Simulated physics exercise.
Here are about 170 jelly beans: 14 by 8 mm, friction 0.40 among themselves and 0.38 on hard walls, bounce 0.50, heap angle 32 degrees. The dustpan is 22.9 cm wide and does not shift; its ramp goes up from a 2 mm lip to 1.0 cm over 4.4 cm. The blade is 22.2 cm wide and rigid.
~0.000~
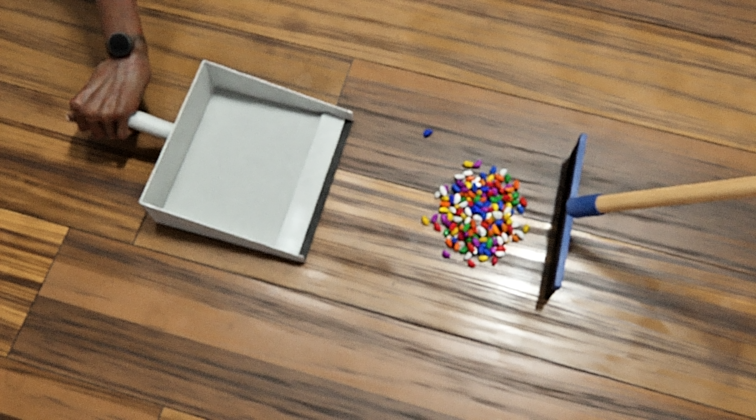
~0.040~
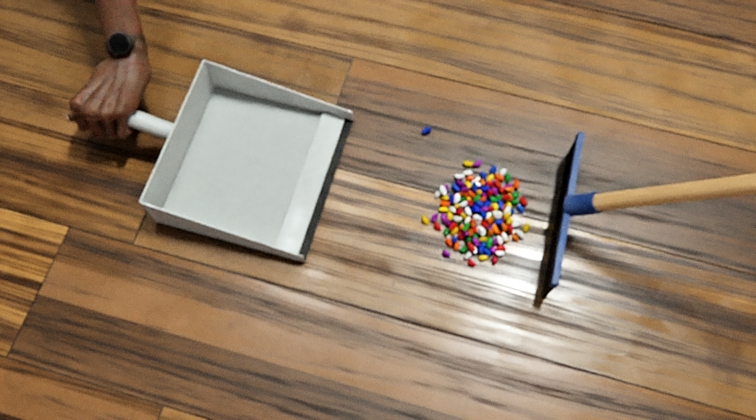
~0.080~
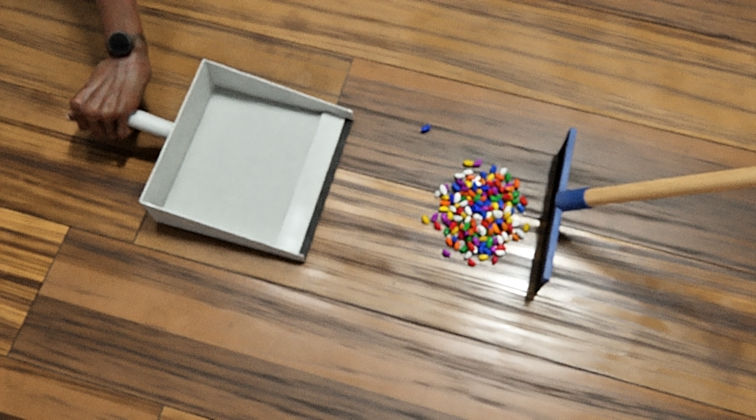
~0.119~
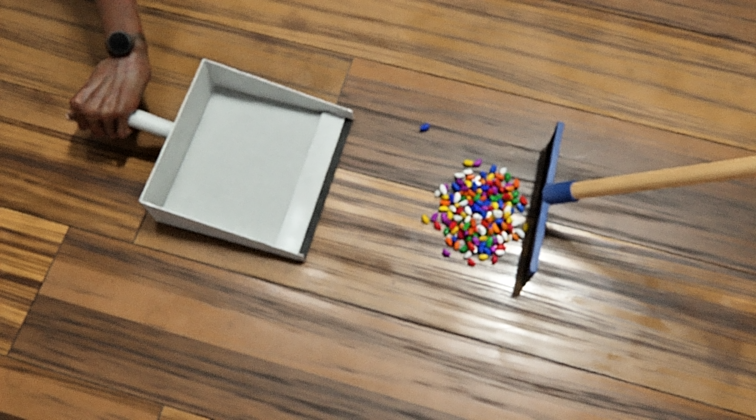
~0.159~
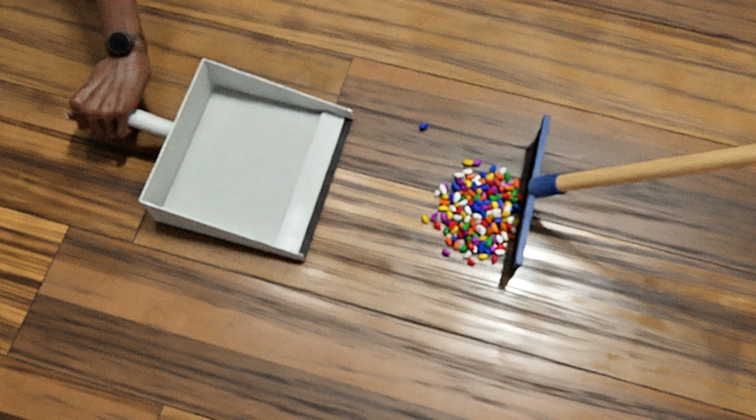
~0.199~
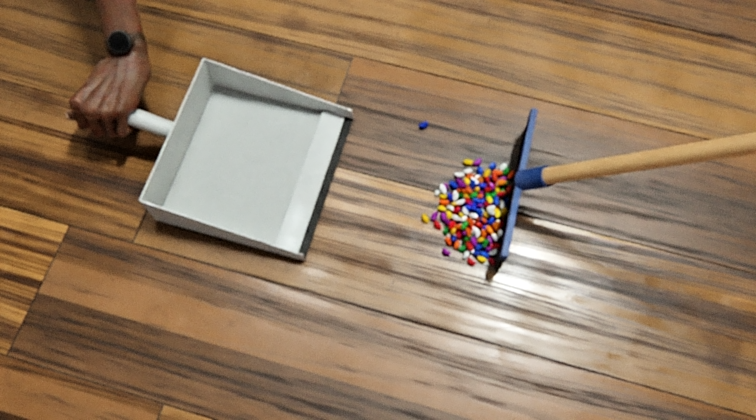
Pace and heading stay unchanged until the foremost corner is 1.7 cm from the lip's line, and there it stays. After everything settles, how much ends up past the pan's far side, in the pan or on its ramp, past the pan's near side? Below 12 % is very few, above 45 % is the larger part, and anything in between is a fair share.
Far side: A fair share, pan: A fair share, near side: Very few.
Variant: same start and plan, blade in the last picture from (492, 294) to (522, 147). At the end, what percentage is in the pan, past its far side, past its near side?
You'd see pan at 40, far at 5 and near at 15.
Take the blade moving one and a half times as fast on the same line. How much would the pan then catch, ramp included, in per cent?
Then some 40 in a hundred.
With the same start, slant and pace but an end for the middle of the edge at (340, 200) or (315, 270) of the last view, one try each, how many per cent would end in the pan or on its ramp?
The two tries give roughly 55 and 30 %.
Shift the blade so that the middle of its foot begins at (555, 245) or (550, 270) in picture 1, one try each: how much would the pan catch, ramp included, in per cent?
Close to 40 in a hundred, then close to 45 in a hundred.
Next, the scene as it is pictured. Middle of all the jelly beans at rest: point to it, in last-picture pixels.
Near (340, 151).
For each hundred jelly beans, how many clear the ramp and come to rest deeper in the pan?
It comes to some 5 per cent.
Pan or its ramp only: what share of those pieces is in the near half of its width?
Estimate: Close to 10 %.
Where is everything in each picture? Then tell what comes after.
Blade from (556, 286) to (582, 141), moved 0.0 cm, 0 of the pieces shifted so far; middle of the pieces at (481, 211); pan at (245, 167), in the first picture.
Blade from (553, 284) to (579, 139), moved 0.4 cm, 0 of the pieces shifted so far; middle of the pieces at (481, 210), in the second picture.
Blade from (545, 279) to (571, 134), moved 1.6 cm, 1 of the pieces shifted so far; middle of the pieces at (481, 210), in the third picture.
Blade from (532, 272) to (559, 128), moved 3.4 cm, 1 of the pieces shifted so far; middle of the pieces at (481, 210), in the fourth picture.
Blade from (517, 264) to (546, 122), moved 5.4 cm, 10 of the pieces shifted so far; middle of the pieces at (481, 209), in the fifth picture.
Blade from (503, 256) to (533, 115), moved 7.4 cm, 110 of the pieces shifted so far; middle of the pieces at (475, 208); pan at (245, 165). Its pace works out near 0.50 m/s, heading 14 degrees away from the viewer's side, in the sixth picture.
Then, at 0.44 s, middle of the blade 14 cm from the lip; 0 % over the lip, far side 5 %, near side 0 %.
Then, at 0.60 s, middle of the blade 6 cm from the lip; 0 % over the lip, far side 15 %, near side 0 %.
Then, at 0.89 s, middle of the blade 2 cm from the lip; 30 % over the lip, far side 20 %, near side 0 %.
At rest (2.6 s), far side 20 %, pan 30 %, near side 0 %, in front of the lip or behind the blade 50 %.
